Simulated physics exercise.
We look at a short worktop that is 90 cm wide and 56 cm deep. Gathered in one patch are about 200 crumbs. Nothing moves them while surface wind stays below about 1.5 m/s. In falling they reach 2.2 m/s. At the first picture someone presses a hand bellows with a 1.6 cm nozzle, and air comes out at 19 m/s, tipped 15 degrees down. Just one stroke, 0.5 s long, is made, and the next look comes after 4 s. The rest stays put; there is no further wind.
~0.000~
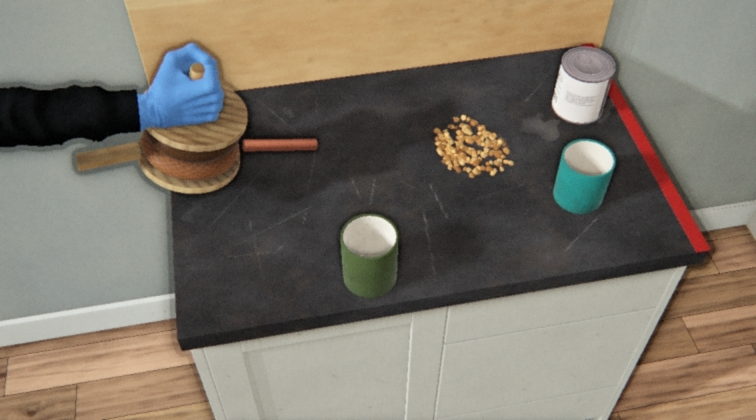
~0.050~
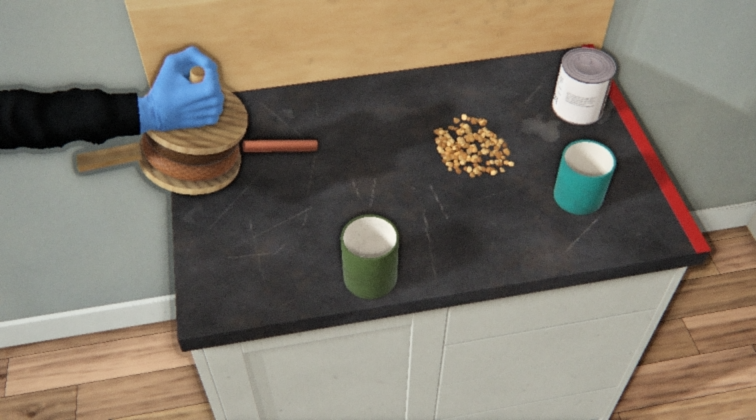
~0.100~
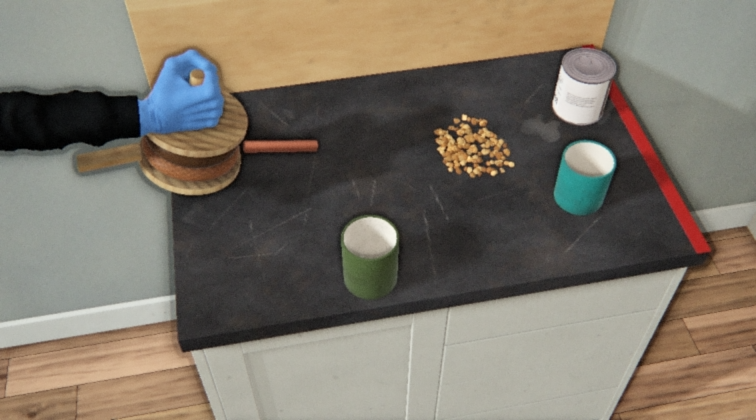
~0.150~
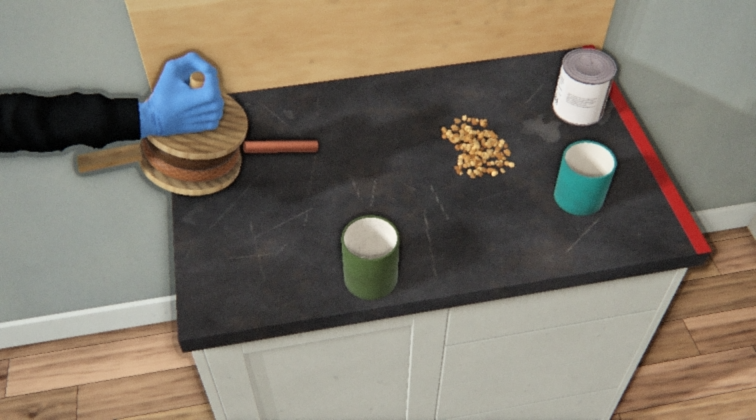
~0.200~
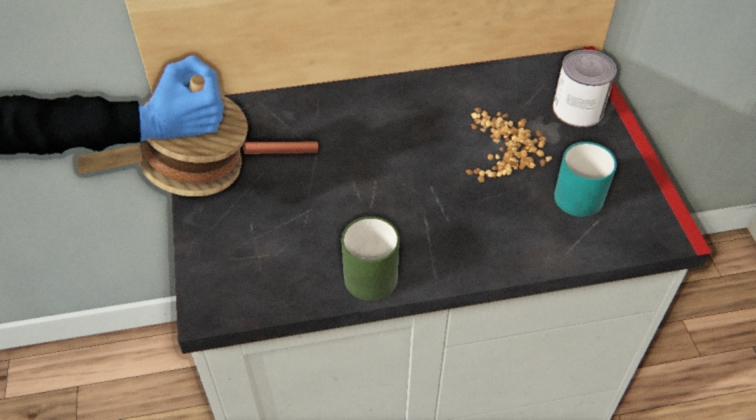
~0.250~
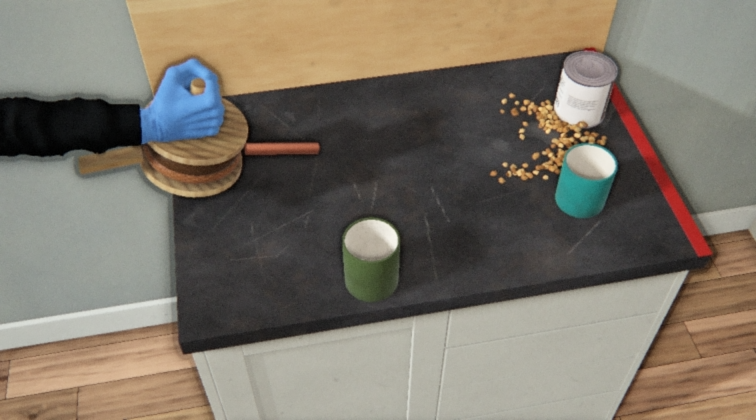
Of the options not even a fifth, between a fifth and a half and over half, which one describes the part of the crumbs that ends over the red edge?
The part of the crumbs that ends over the red edge is over half.
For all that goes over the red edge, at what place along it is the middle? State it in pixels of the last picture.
At roughly pixel (650, 145).
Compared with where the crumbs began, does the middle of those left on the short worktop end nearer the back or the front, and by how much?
Direction to the rear, distance about 5 cm.
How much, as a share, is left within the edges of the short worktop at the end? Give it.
Roughly 15 %.
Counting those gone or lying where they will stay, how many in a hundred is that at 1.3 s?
The share is near 100 per cent.
After 0.8 s, 84 % are over the red edge; the middle of those left on the top is near (571, 120); 92 % are gone or lie where they will stay.
After 1.3 s, 84 % are over the red edge; the middle of those left on the top is near (571, 120); 100 % are gone or lie where they will stay.
After 2.2 s, 84 % are over the red edge; the middle of those left on the top is near (571, 120); 100 % are gone or lie where they will stay.
After 4.0 s, at the end, 84 % are over the red edge; the middle of those left on the top is near (571, 120).
